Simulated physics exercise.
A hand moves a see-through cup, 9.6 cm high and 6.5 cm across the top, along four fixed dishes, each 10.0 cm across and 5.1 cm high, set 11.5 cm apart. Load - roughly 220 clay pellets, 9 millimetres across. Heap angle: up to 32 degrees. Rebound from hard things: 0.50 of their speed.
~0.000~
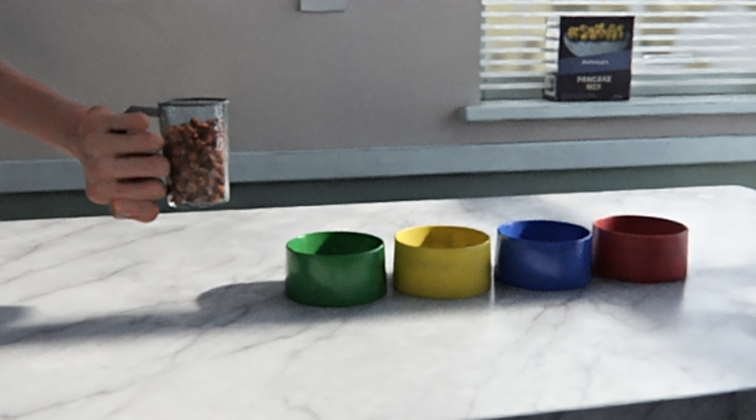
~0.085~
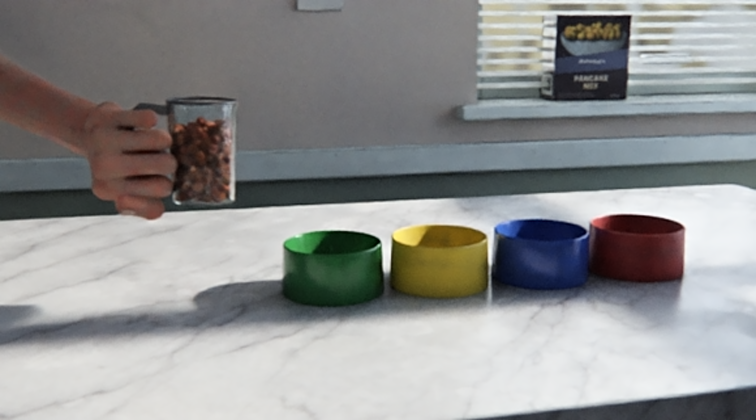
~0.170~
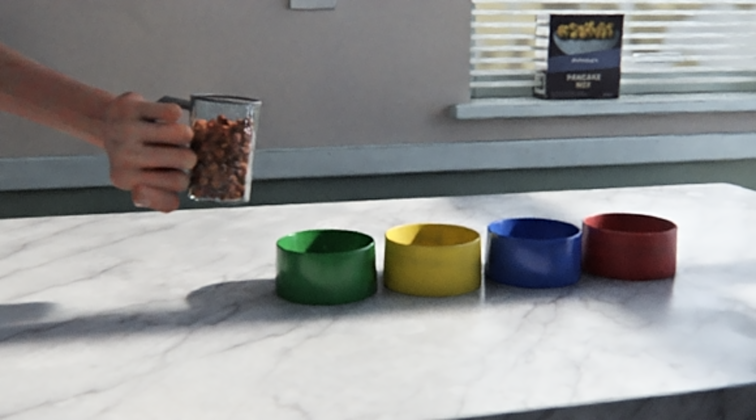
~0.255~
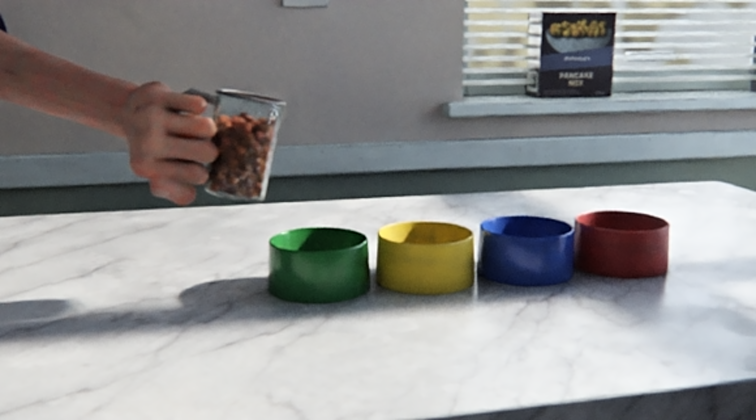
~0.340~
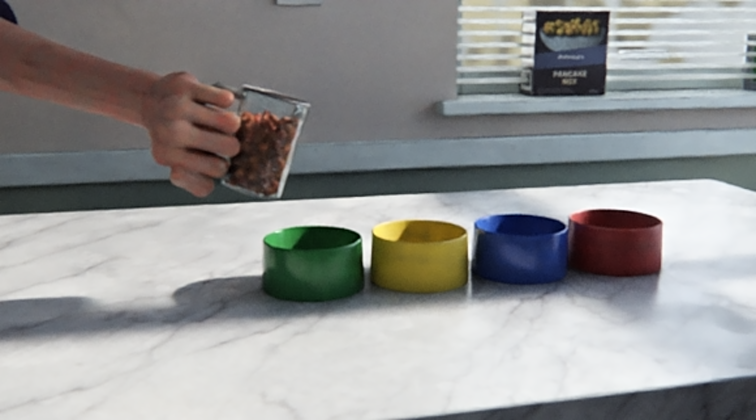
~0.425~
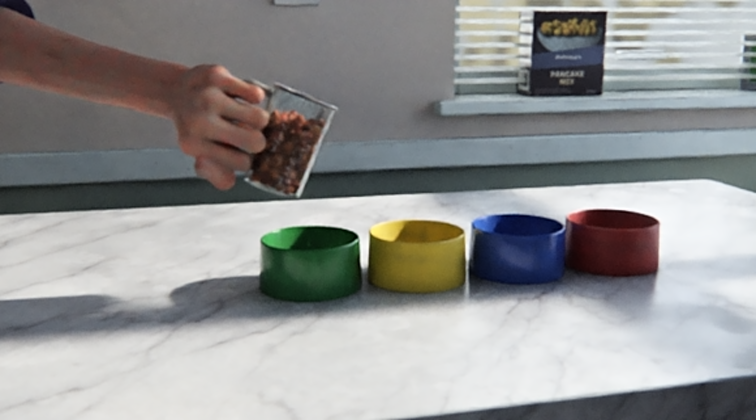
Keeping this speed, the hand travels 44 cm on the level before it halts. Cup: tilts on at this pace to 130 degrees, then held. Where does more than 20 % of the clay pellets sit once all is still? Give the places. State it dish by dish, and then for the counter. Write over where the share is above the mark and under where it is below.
Red dish: Over; blue dish: Under; green dish: Under; yellow dish: Under; counter: Under.
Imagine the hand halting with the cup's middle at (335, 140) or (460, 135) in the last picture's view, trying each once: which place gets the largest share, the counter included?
First try: Yellow; second try: Blue.
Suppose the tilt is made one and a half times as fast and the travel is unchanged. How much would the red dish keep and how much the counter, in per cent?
Result - red dish: 90; counter: 10.
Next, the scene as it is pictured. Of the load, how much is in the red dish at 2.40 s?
Around 100 in a hundred by then.
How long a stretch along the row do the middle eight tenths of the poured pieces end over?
It spans about 6 centimetres along the dishes.
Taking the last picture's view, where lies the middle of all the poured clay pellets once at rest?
Approximately (620, 245) in the last view.
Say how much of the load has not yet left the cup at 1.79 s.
Load share: Near 85 percent.
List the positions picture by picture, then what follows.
Cup at (196, 152), tilt 0 degrees, lip at (228, 101), moved 0.0 cm; middle of the pieces at (196, 161); green dish at (335, 244); yellow dish at (442, 237); blue dish at (544, 231); red dish at (640, 226), in the first frame.
Cup at (203, 151), tilt 2 degrees, lip at (236, 101), moved 1.0 cm; middle of the pieces at (202, 159), in the second frame.
Cup at (222, 149), tilt 7 degrees, lip at (260, 102), moved 3.5 cm; middle of the pieces at (221, 157), in the third frame.
Cup at (243, 146), tilt 12 degrees, lip at (284, 103), moved 6.2 cm; middle of the pieces at (240, 154), in the fourth frame.
Cup at (264, 143), tilt 17 degrees, lip at (308, 105), moved 8.8 cm; middle of the pieces at (261, 151), in the fifth frame.
Cup at (288, 142), tilt 22 degrees, lip at (336, 108), moved 11.5 cm; middle of the pieces at (285, 150); green dish at (310, 238); yellow dish at (417, 231); blue dish at (518, 225); red dish at (613, 219). Its pace works out near 60 degrees a second; the hand travels 32 cm a second, in the sixth frame.
After 1.24 s, tilt 72 degrees; cup holds 100 %.
Then, at 1.79 s, tilt 106 degrees; cup holds 85 %, red 15 %.
After 2.40 s, tilt 130 degrees; cup holds 0 %, red 100 %.
In the end, at 2.9 s, red 100 %, blue 0 %, green 0 %, yellow 0 %, counter 0 %.
